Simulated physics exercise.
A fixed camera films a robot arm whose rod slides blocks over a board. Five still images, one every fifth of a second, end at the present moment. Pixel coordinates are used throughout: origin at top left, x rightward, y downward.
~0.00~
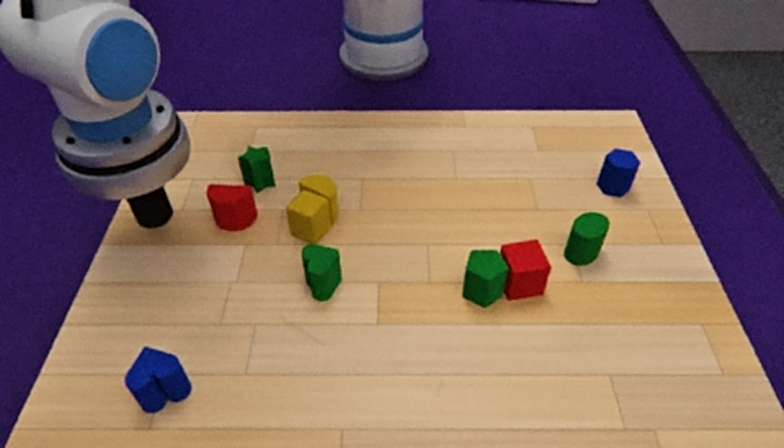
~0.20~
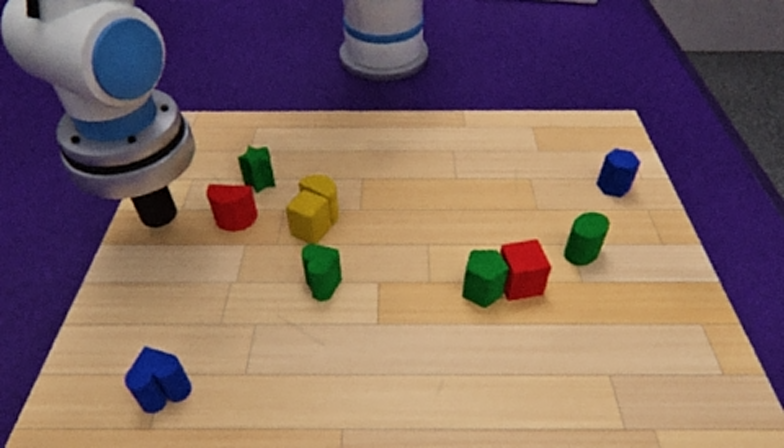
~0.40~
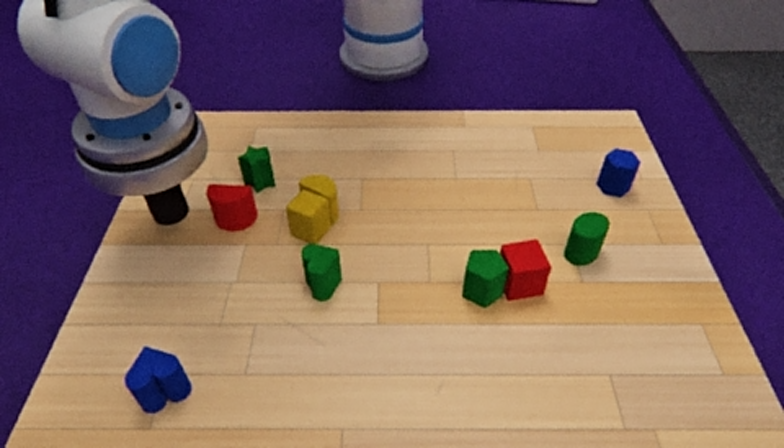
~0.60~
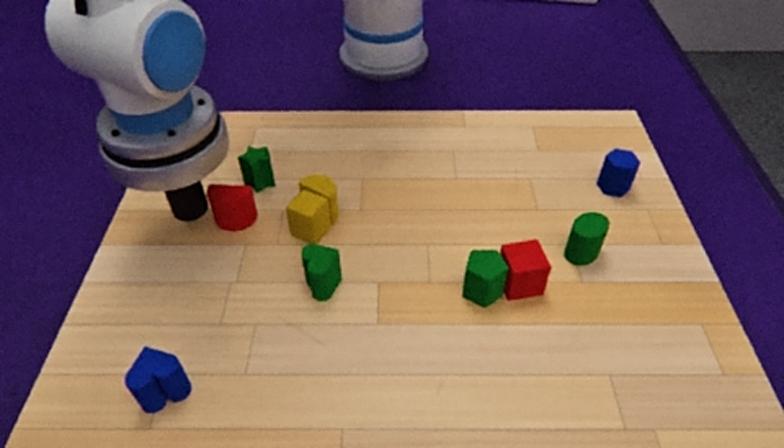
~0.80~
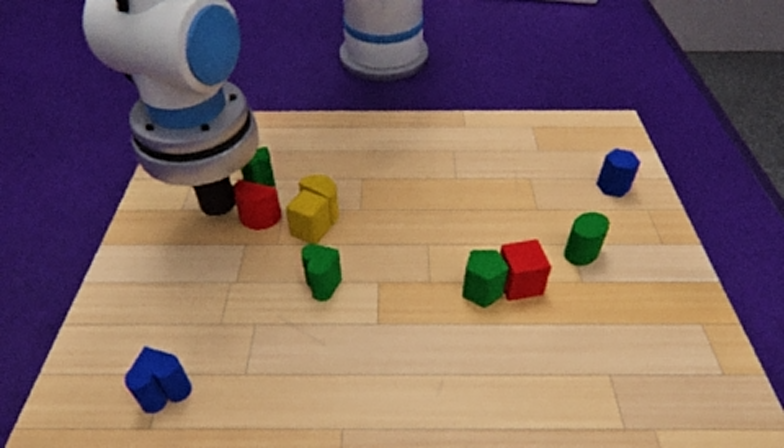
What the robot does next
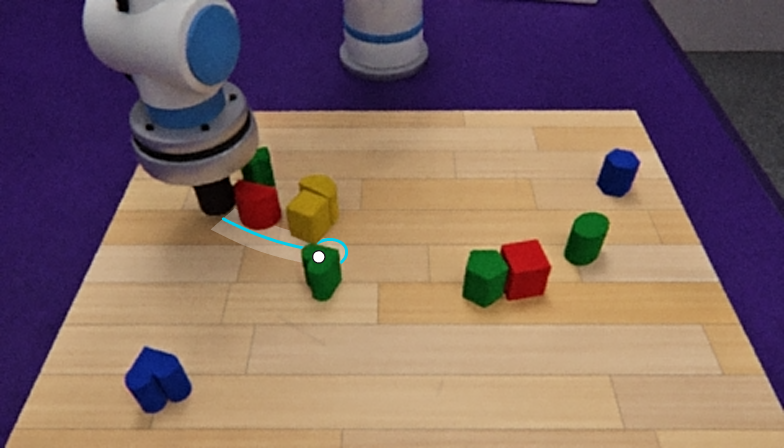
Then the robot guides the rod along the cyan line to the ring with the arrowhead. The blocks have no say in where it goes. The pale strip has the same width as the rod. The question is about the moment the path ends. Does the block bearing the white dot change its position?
No, I don't think so.
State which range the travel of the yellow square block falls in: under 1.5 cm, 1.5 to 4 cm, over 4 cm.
Between 1.5 and 4 cm.
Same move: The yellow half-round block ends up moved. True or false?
Verdict: True.
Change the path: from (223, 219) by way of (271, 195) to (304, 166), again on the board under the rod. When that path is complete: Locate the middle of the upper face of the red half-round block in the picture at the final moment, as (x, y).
Roughly at (283, 184).
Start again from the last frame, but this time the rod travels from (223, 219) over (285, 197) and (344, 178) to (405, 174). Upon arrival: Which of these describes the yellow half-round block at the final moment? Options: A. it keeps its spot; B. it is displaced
Correct choice: B.
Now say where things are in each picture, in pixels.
In the first picture, rod's lower end at (155, 216); red half-round block at (227, 192); yellow square block at (307, 202); green heart-shaped block at (319, 257); yellow half-round block at (320, 184).
In the second picture, rod at (159, 215); blocks still.
In the third picture, rod at (171, 213); blocks still.
In the fourth picture, rod at (191, 209); blocks still.
In the fifth picture, rod at (218, 204); red half-round block at (252, 190); yellow square block at (307, 202); green heart-shaped block at (319, 257); yellow half-round block at (320, 184).
Drawn move, from (223, 219) by way of (254, 233) and (290, 245) to (329, 253); the dot is on the green heart-shaped block.
On the path given first. One third of the way, rod at (251, 219); red half-round block at (282, 192), turned 20° anticlockwise; yellow square block at (311, 202).
Two thirds of the way, rod at (287, 230); red half-round block at (290, 190), turned 35° anticlockwise; yellow square block at (316, 203), turned 20° clockwise; yellow half-round block at (325, 181), turned 15° clockwise.
At the end, rod at (327, 238); red half-round block at (290, 190), turned 35° anticlockwise; yellow square block at (334, 200); green heart-shaped block still; yellow half-round block at (330, 178).
